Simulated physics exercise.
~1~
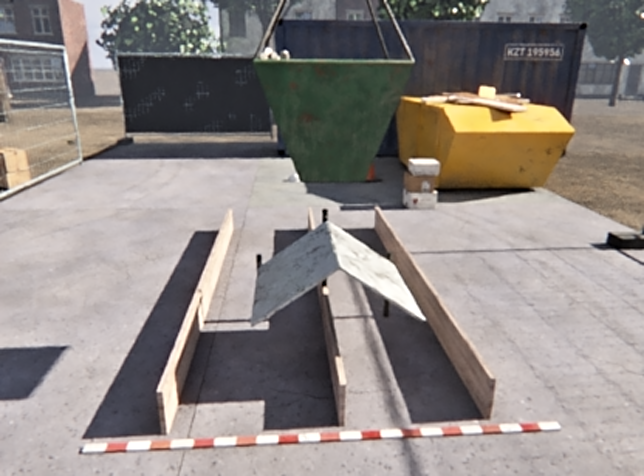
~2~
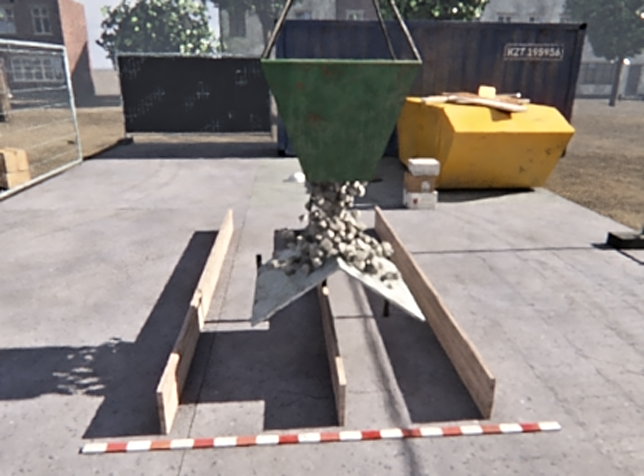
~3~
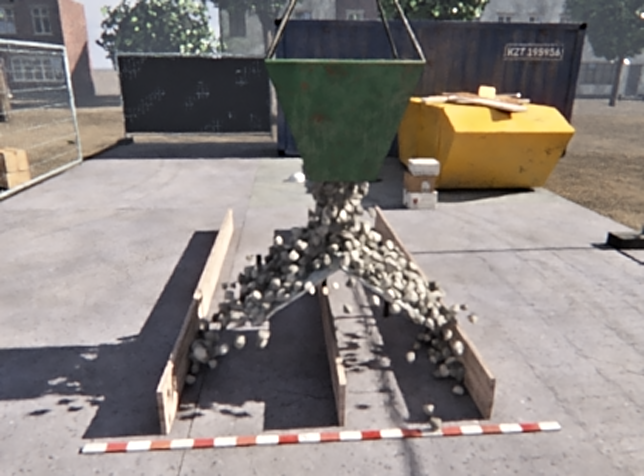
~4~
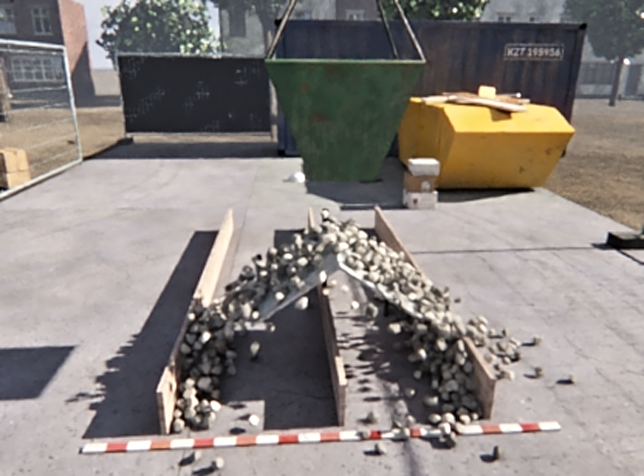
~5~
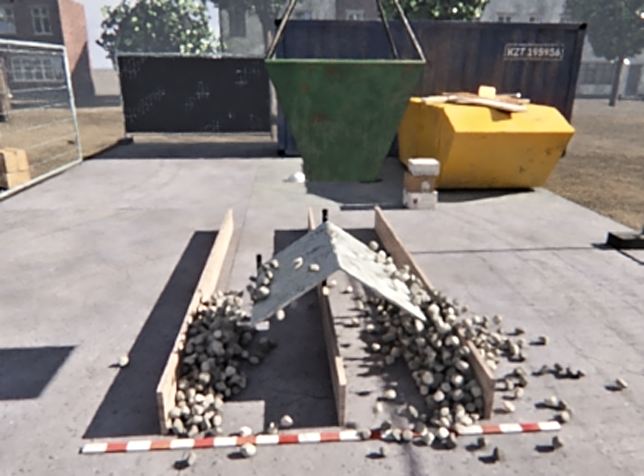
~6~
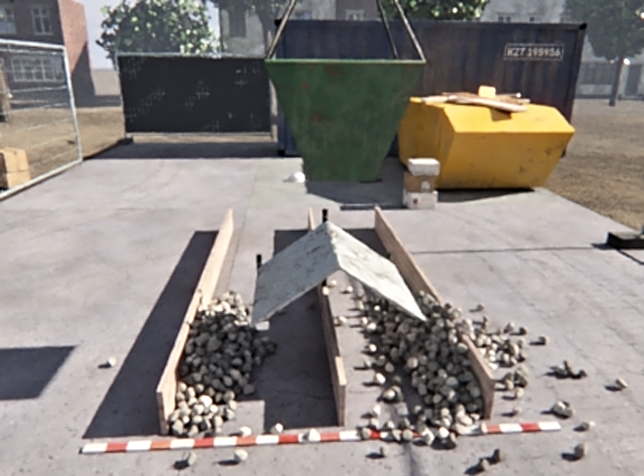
To begin with, a green skip hangs from cables above a fixed, peaked steel plate, with wooden planks marking two bays on the concrete. The skip shifts slightly to the right as grey stones pour from its bottom onto the ridge. They pile up on the steel and spread down both slopes, tumbling into the left and right bays. Once the skip is empty, the remaining stones slide off, and some scatter beyond the right plank. Finally, the plate is bare and heaps lie in both bays, the right somewhat larger, with strays farther right.
